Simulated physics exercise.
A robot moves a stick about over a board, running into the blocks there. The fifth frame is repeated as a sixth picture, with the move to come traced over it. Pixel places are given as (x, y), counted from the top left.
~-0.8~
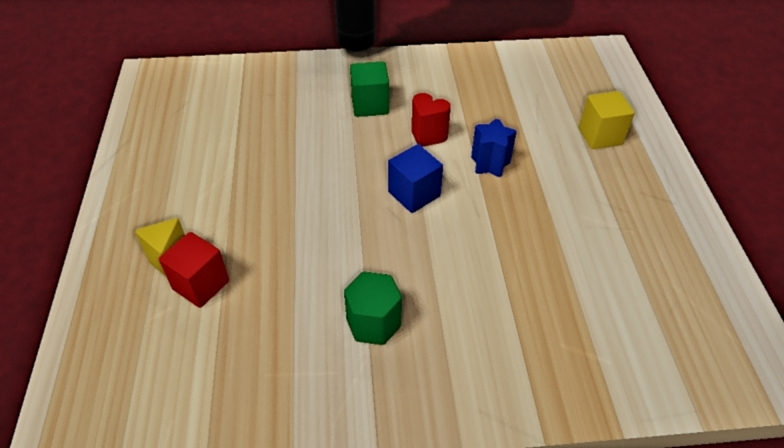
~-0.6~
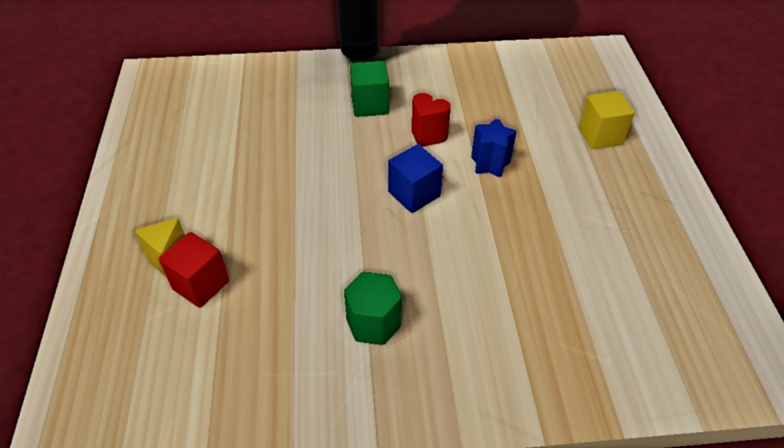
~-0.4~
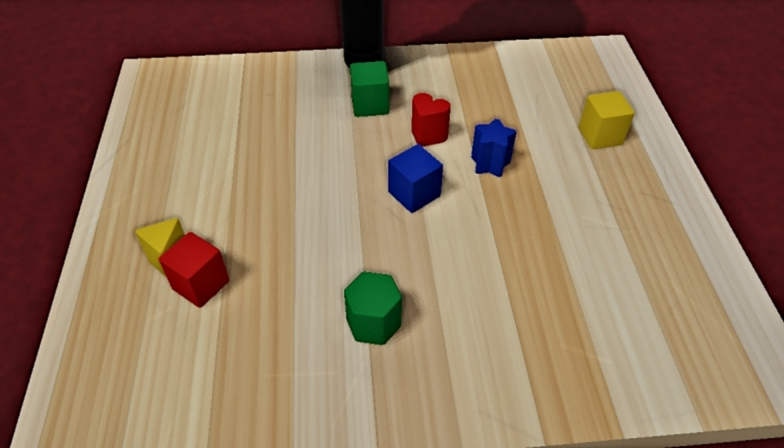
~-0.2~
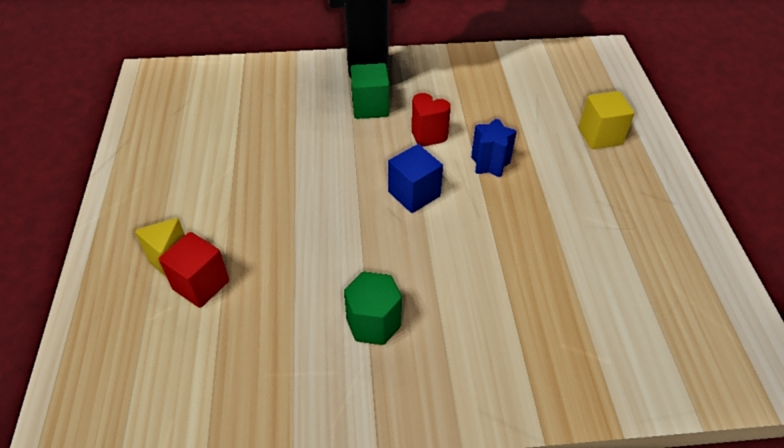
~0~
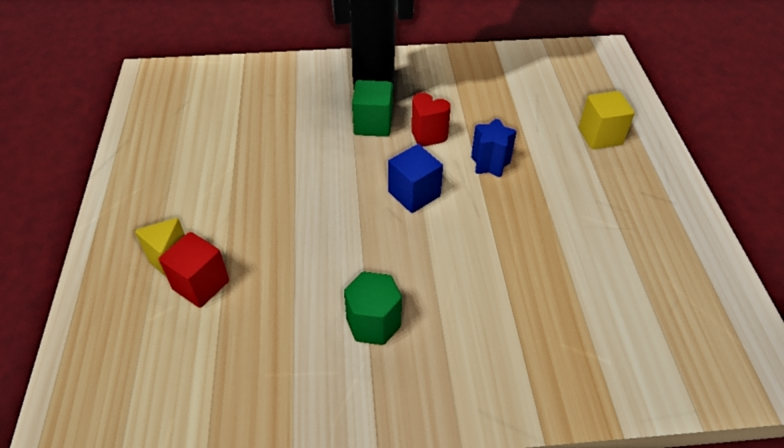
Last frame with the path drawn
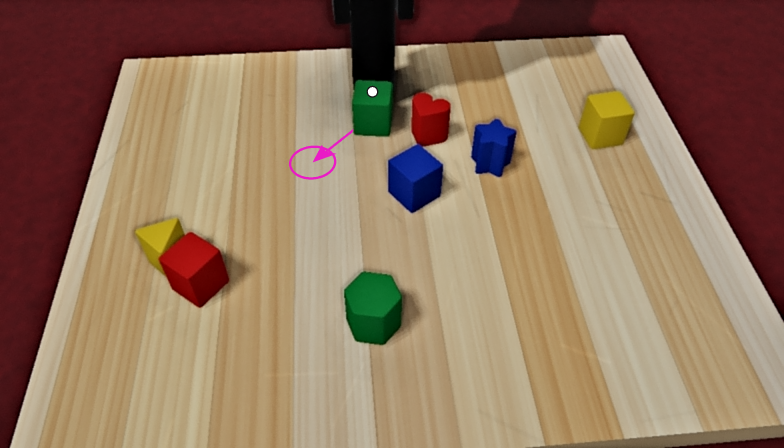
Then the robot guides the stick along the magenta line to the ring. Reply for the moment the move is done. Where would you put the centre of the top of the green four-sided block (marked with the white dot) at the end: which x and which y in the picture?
It will likely be found at (366, 131).
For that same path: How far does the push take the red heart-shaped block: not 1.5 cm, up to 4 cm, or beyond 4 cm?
The best fit is under 1.5 cm.
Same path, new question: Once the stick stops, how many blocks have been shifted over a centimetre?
By the end of the path, one block has moved more than about a centimetre.
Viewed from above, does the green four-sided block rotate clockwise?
No, it doesn't check out.
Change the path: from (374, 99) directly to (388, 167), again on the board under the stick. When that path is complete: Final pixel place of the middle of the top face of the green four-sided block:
For the centre of its top, I'd go with (376, 165).
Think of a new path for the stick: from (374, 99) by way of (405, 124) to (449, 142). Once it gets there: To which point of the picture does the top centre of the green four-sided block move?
Its top middle is near (379, 113).
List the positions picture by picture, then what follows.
Stick tip at (357, 41); block tops, green four-sided block at (369, 72); red heart-shaped block at (430, 103), in the first frame.
Stick at (360, 50); blocks unchanged, in the second frame.
Stick at (364, 61); blocks unchanged, in the third frame.
Stick at (368, 74); green four-sided block at (370, 74), in the fourth frame.
Stick at (372, 92); green four-sided block at (372, 92); red heart-shaped block at (430, 103), in the fifth frame.
Path on the board, from (374, 99) through (352, 131) to (313, 162); the dot is on the green four-sided block.
On the path given first. One third of the way, stick at (362, 113); green four-sided block at (368, 117), turned 25° anticlockwise.
Two thirds of the way, stick at (338, 133); green four-sided block at (366, 130), turned 50° anticlockwise.
At the end, stick at (312, 154); green four-sided block at (366, 131), turned 55° anticlockwise; red heart-shaped block in place.
